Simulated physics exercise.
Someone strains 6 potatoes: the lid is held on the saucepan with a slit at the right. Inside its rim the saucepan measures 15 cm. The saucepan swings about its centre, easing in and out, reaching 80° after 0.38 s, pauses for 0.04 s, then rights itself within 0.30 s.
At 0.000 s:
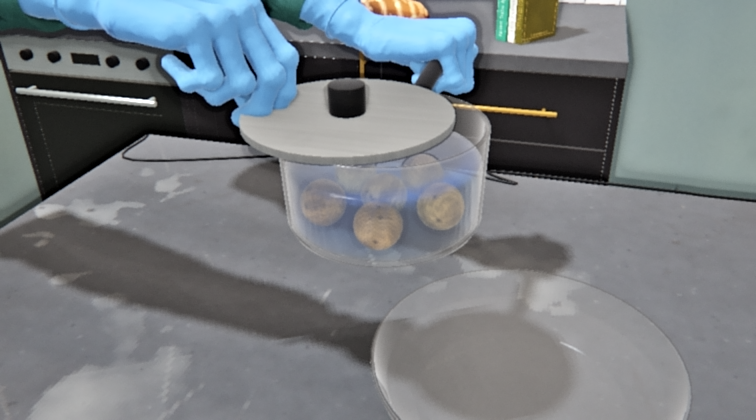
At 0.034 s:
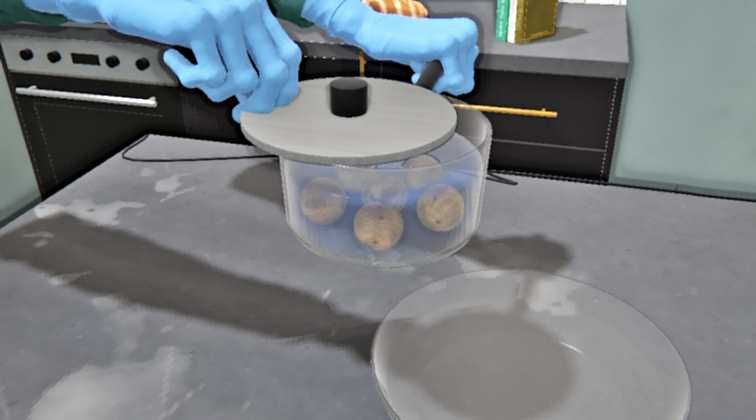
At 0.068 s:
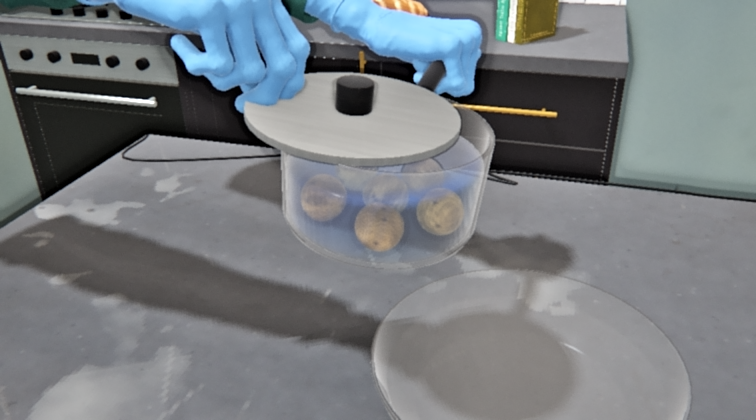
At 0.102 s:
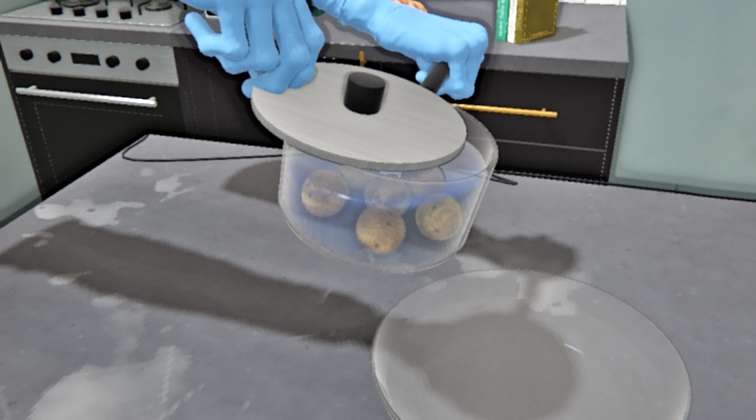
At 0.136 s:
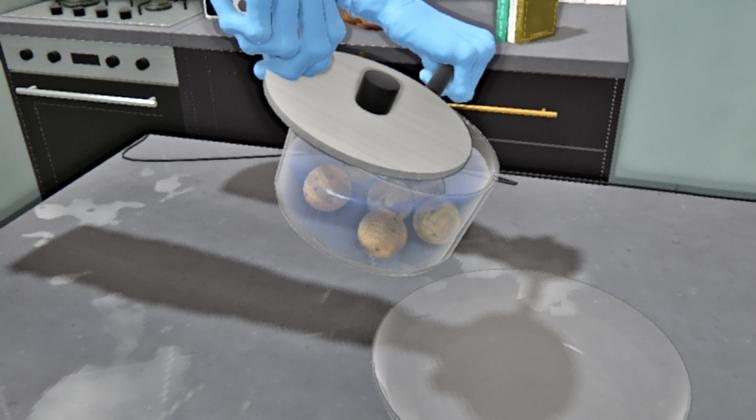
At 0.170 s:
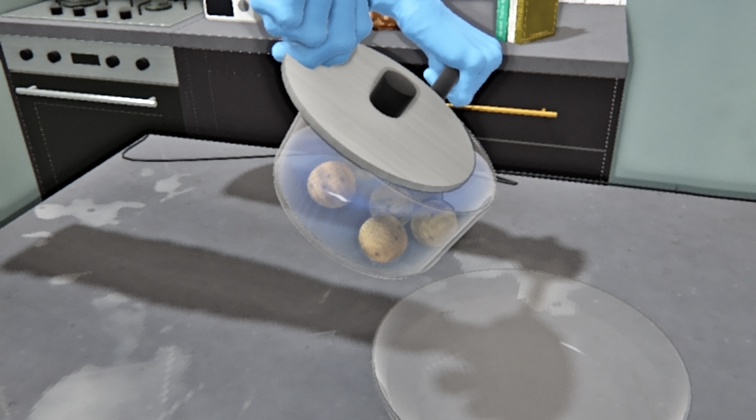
Blue-gloved hands tilted a clear saucepan of potatoes in water further and further to the right, keeping its gray lid pressed on top, beside a wide, empty-looking round dish on a gray counter.
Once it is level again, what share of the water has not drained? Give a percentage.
About 38 per cent stays in the saucepan.
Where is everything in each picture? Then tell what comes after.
The first picture shows tilt 0°; pouring edge (487, 137); surface from (293, 146) to (481, 166); the lid's edge is at (450, 124), 22 mm short of the rim.
The second picture shows tilt 2°; pouring edge (488, 139); surface from (293, 145) to (482, 167).
The third picture shows tilt 6°; pouring edge (491, 148); surface from (294, 142) to (483, 170).
The fourth picture shows tilt 13°; pouring edge (494, 162); surface from (296, 141) to (486, 173).
The fifth picture shows tilt 23°; pouring edge (495, 179); surface from (293, 138) to (490, 177).
The sixth picture shows tilt 33°; pouring edge (493, 198); surface from (290, 134) to (489, 181); the lid's edge is at (469, 171), 22 mm short of the rim.
After 0.31 s the tilt is 73° and 75 per cent of the water is still in the saucepan.
After 0.41 s the tilt is 80° and 54 per cent of the water is still in the saucepan.
After 0.51 s the tilt is 62° and 40 per cent of the water is still in the saucepan.
After 0.63 s the tilt is 16° and 38 per cent of the water is still in the saucepan.
In the end 38 per cent of the water is still in the saucepan.
